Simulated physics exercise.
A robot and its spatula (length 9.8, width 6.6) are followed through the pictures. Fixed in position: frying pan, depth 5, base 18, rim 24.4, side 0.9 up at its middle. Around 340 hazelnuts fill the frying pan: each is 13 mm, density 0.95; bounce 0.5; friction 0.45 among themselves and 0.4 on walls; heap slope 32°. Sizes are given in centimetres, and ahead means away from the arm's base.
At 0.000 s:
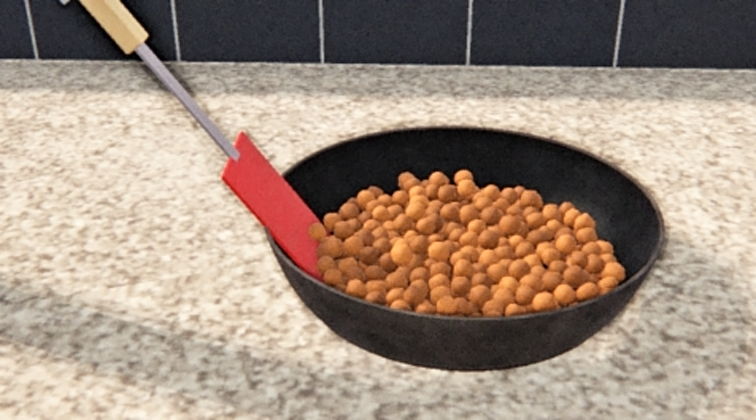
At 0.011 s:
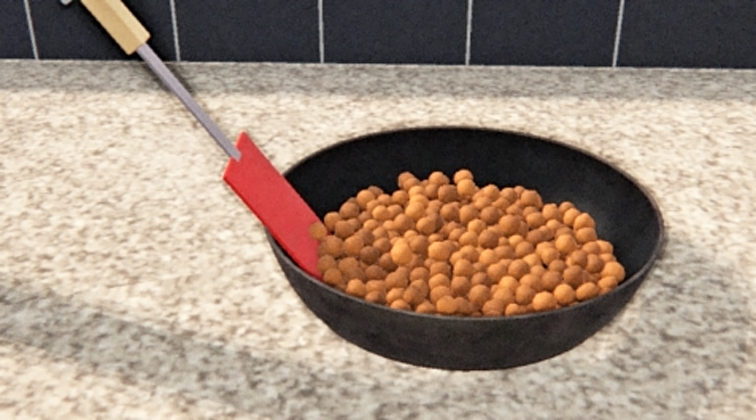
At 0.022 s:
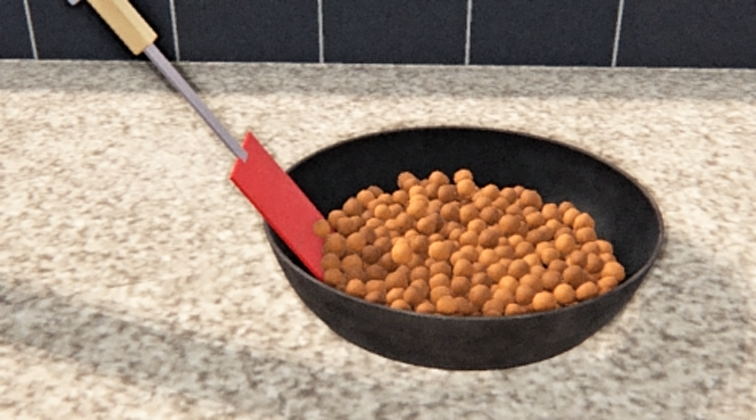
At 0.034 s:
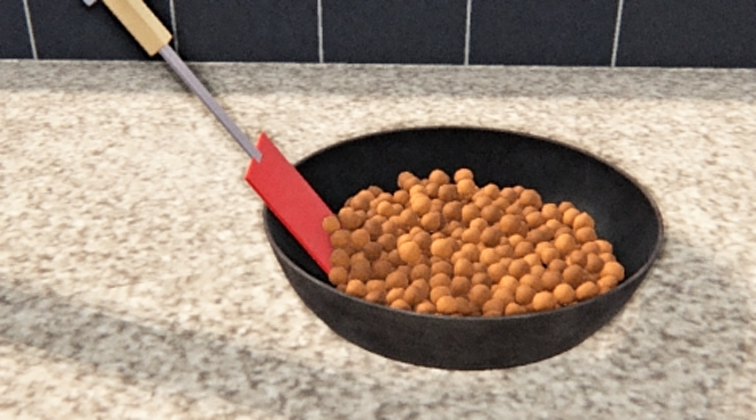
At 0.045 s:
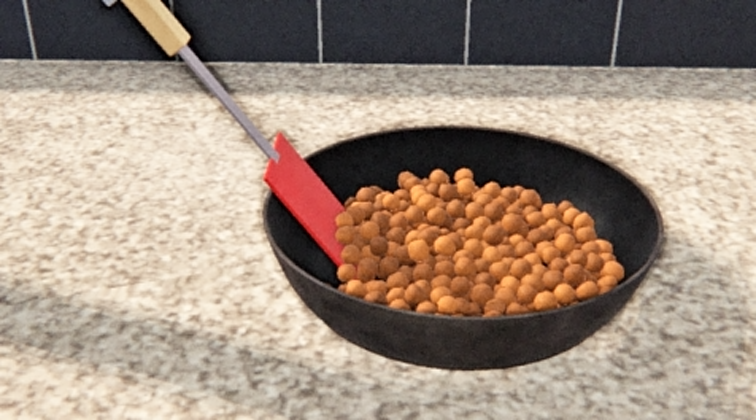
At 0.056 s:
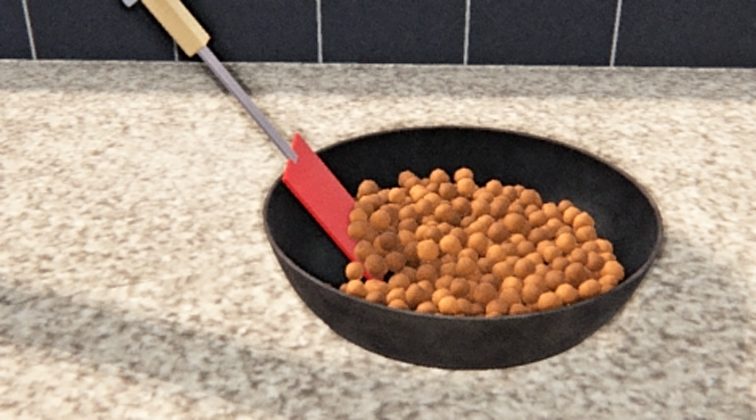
A red spatula slides right into a black pan, pushing the round brown nuts slightly.
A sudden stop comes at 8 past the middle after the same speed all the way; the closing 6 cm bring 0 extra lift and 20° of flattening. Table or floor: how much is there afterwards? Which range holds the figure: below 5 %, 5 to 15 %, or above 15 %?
The figure lies below 5 %.
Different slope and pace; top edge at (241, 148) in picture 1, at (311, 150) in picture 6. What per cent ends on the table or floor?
It comes to something like 5 %, give or take.
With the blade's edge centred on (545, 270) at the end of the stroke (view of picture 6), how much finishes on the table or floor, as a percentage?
Something close to 0 in a hundred.
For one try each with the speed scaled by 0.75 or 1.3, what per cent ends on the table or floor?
First try around 0 %, second try around 5 %.
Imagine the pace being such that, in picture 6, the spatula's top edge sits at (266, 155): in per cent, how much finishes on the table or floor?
That share would be about 0 percent.
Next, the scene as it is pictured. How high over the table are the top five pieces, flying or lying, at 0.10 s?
Roughly 6 centimetres.
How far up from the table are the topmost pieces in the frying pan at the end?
6.0 cm.
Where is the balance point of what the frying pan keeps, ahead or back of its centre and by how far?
I'd put it at roughly 4.0 cm toward the front.
After 0.10 s, sloping 54°, highest piece 6 above the table; 342 in the frying pan.
After 0.14 s, sloping 48°, highest piece 7 above the table; 342 in the frying pan.
After 0.36 s, sloping 34°, highest piece 6 above the table; 334 in the frying pan, 7 on the table or floor, 1 on the blade or in flight.
After 1.41 s, sloping 34°, highest piece 6 above the table; 334 in the frying pan, 8 on the table or floor.
At rest, 334 in the frying pan, 8 on the table or floor. That is 2 % on the table or floor.
